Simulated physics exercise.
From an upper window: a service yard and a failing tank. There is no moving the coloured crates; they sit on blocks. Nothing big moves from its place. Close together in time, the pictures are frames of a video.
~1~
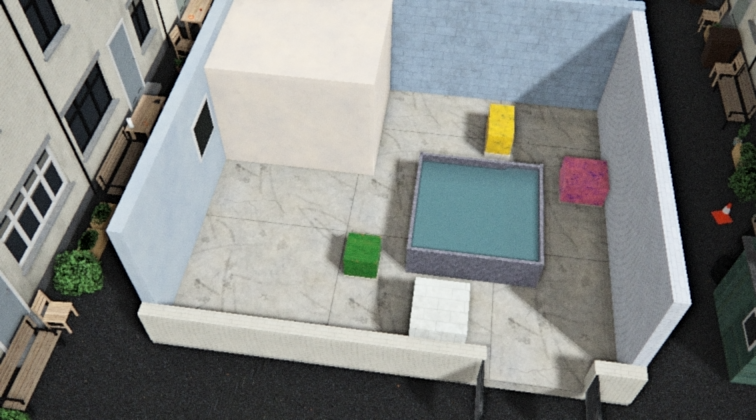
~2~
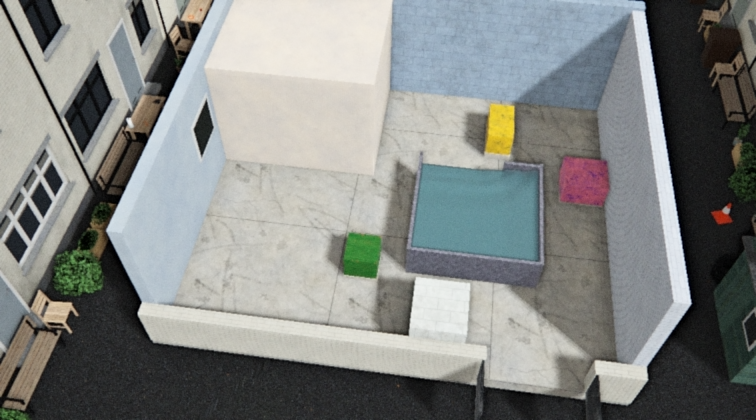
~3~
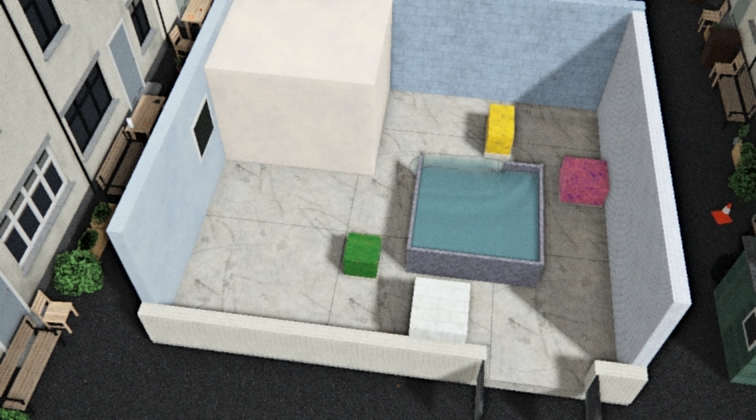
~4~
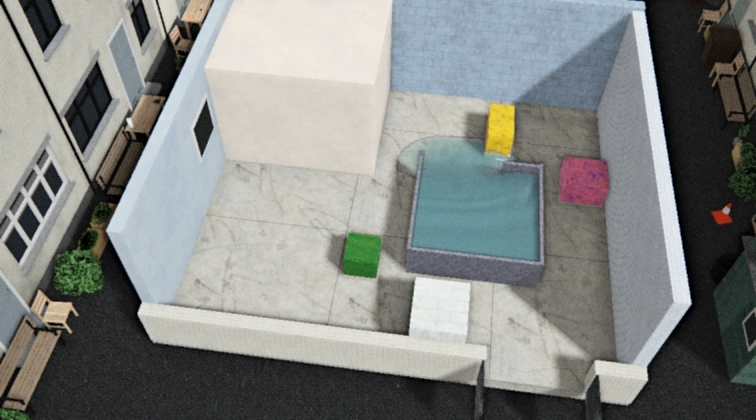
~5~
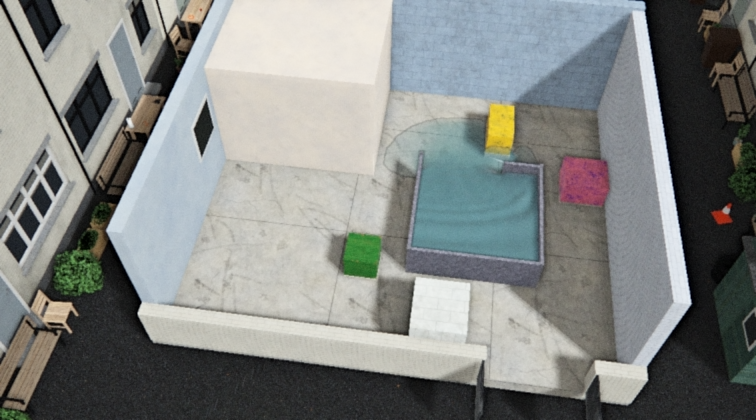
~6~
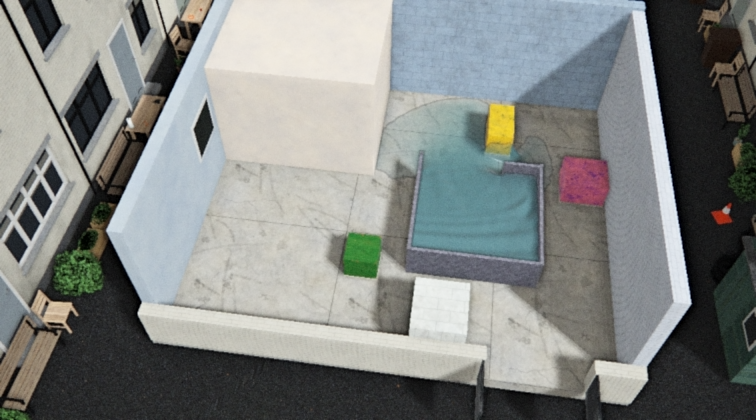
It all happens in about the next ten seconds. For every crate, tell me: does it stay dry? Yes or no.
Here is how it goes: The yellow crate, no, it gets wet; the green crate, no, it gets wet; the pink crate, no, it gets wet.
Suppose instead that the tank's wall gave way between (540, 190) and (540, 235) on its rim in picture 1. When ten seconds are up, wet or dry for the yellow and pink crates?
Yellow: Not reached; pink: Overtopped.
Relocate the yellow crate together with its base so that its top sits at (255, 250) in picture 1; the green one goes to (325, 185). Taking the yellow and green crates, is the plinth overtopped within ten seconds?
In short: Yellow escapes it; green takes water.
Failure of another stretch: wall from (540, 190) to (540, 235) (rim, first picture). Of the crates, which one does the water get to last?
Answer: The crate marked green.
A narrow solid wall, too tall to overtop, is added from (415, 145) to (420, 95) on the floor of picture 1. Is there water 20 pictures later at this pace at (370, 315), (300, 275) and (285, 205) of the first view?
As listed: No water, not flooded, not flooded.
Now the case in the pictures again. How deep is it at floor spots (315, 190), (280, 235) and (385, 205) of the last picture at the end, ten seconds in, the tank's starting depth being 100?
Around 0, 4 and 6 %.
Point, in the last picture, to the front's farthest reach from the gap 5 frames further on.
Point: (586, 121) in the last picture's pixels.
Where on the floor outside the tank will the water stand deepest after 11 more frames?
At about (433, 95).
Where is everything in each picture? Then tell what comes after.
In the first picture, the water tank at (478, 208) is whole and still.
In the second picture, water pours out on the water tank's far side and has run to a hidden place.
In the third picture, water pours out on the water tank's far side and has run to a hidden place.
In the fourth picture, water pours out on the water tank's far side and has run to (515, 159).
In the fifth picture, water pours out on the water tank's far side and has run to (480, 121).
In the sixth picture, water pours out on the water tank's far side and has run to (476, 101).
A moment on, water covers 25 % of the floor; the yellow crate water round its plinth, the green crate not reached, the pink crate water round its plinth.
Next, water covers 30 % of the floor; the yellow crate water round its plinth, the green crate not reached, the pink crate water round its plinth.
Then, water covers 40 % of the floor; the yellow crate water round its plinth, the green crate water round its plinth, the pink crate water round its plinth.
Later, water covers 75 % of the floor; the yellow crate water round its plinth, the green crate water round its plinth, the pink crate water round its plinth.
In the end, water covers 90 % of the floor; the yellow crate was topped, the green crate was topped, the pink crate was topped.
